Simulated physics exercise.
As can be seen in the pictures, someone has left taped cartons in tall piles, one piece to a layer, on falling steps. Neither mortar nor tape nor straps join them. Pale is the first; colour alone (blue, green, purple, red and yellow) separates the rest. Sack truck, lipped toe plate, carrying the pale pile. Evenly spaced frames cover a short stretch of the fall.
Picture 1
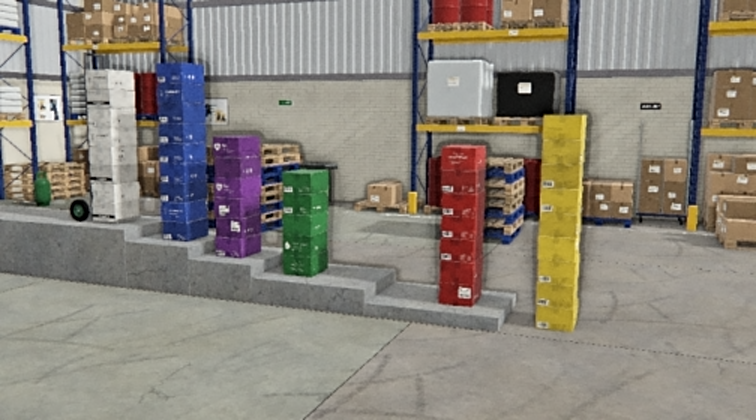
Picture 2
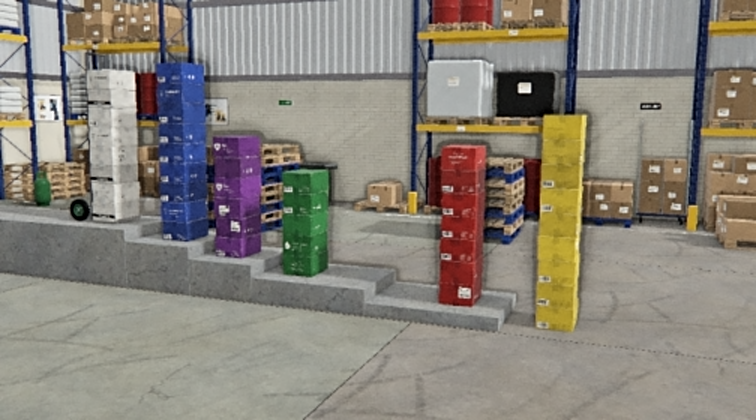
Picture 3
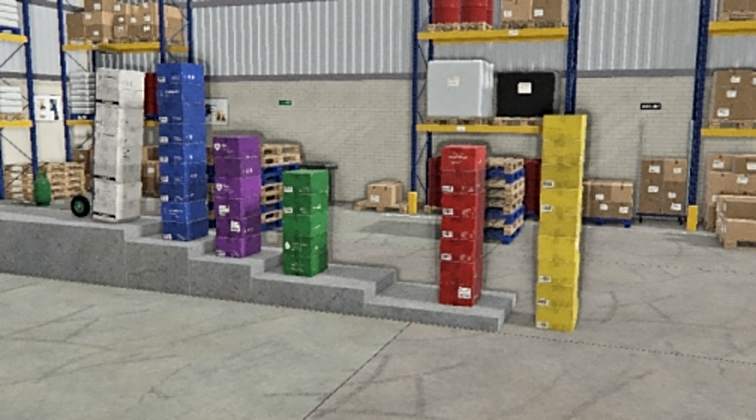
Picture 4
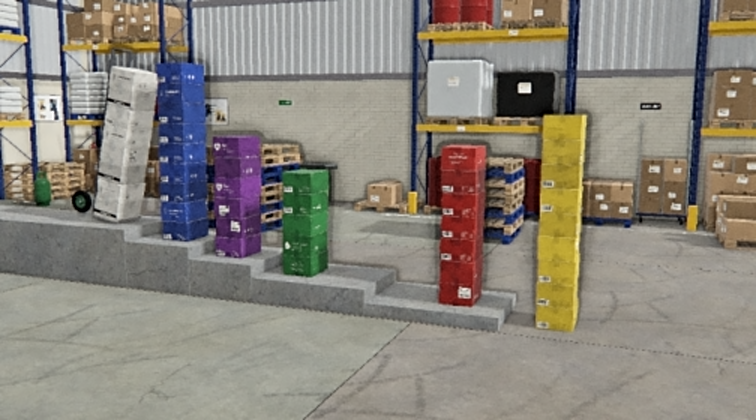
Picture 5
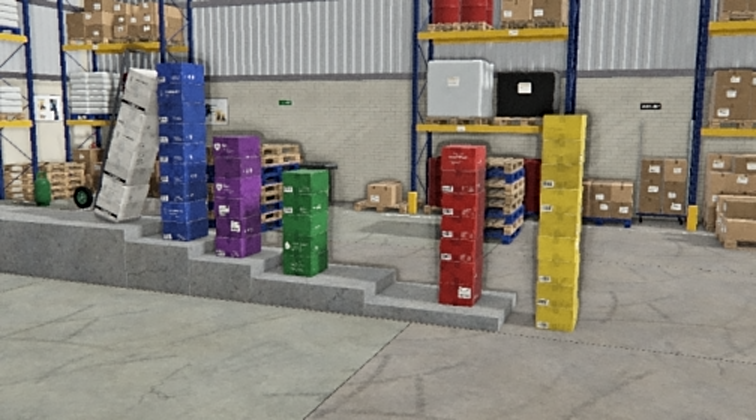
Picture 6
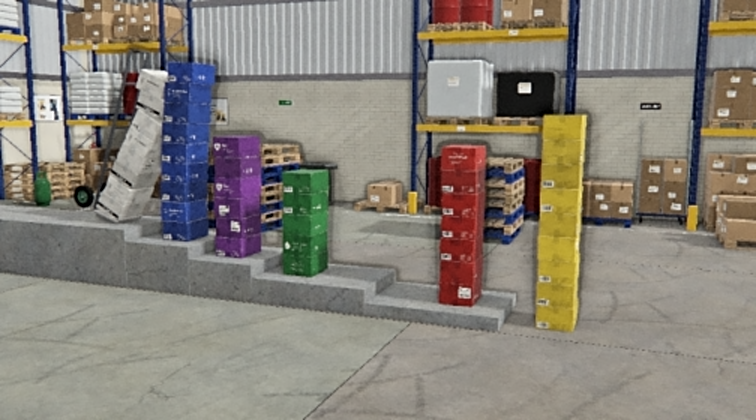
The white stack of boxes on a hand truck leaned slowly to the right on the top step until it met the blue stack, which tilted slightly, while the other colored stacks stayed still.
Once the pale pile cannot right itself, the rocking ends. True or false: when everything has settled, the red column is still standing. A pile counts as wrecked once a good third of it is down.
True.
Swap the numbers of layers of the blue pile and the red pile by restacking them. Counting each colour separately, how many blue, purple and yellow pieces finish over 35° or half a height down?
It comes to blue 5, then purple 5, then yellow 0.
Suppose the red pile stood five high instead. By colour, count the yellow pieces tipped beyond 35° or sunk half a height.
Tally by colour - yellow 0.
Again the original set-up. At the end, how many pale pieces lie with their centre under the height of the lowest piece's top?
3 in all.
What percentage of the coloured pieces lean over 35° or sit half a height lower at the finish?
Estimate: Near 55 percent.
Soon after the last picture, 8 of the pale pile down; none of the 7 red cartons down (0 of 36 in all colours); top red carton unmoved; top blue carton leaning clearly, half its height lower.
A little later, 8 of the pale pile down; none of the 7 red cartons down (6 of 36 in all colours); top red carton unmoved; top blue carton on its side.
Later still, 8 of the pale pile down; none of the 7 red cartons down (20 of 36 in all colours); top red carton unmoved; top blue carton upside down.
At rest, 7 of the pale pile down; none of the 7 red cartons down (20 of 36 in all colours); top red carton shifted a little; top blue carton upside down. As the last picture would show them, middles, top red carton near (467, 158), top blue carton near (426, 290).
